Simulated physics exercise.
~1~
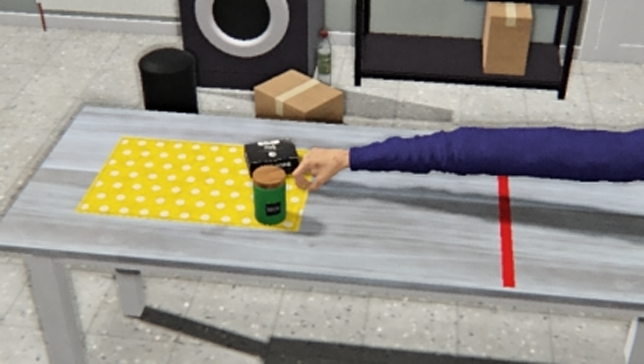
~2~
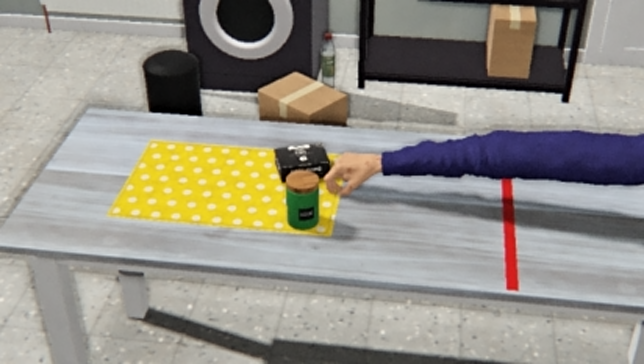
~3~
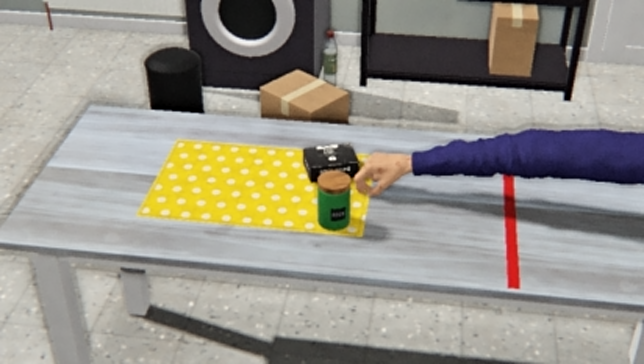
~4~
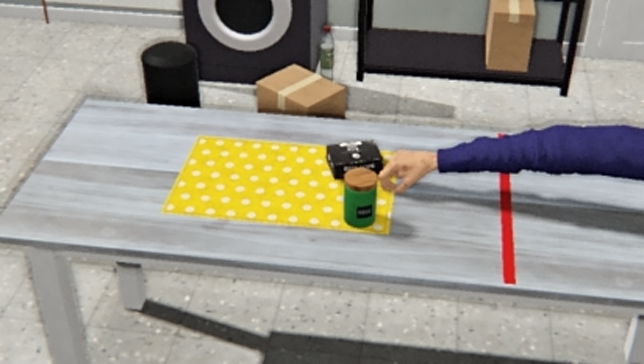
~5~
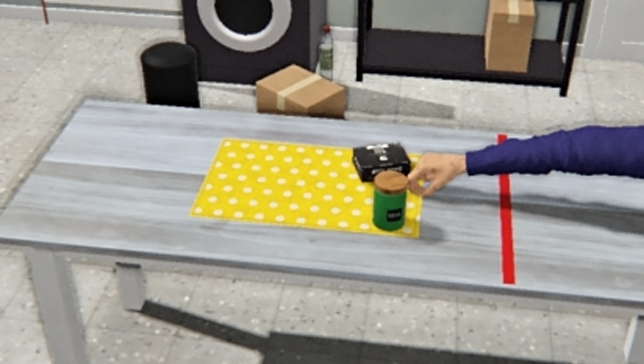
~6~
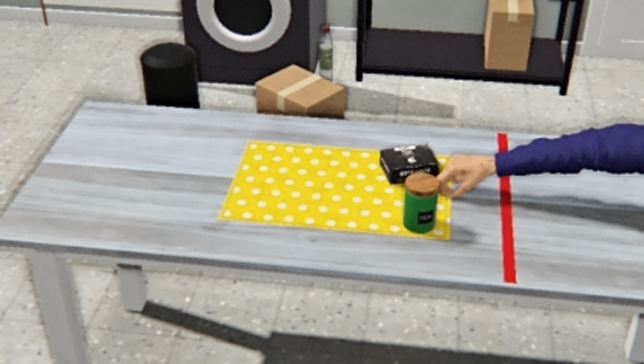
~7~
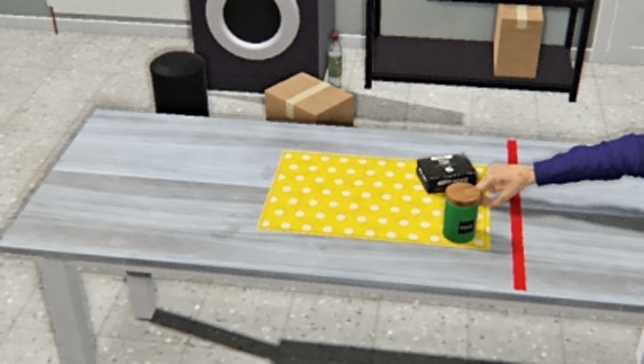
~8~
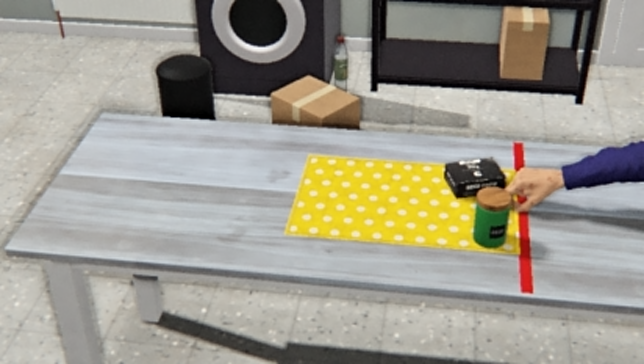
In the video, a hand in a purple sleeve moves right across a table as a yellow polka-dot runner slides along, carrying an upright green jar and a black packet until its edge reaches the red tape, with both items still on the cloth.
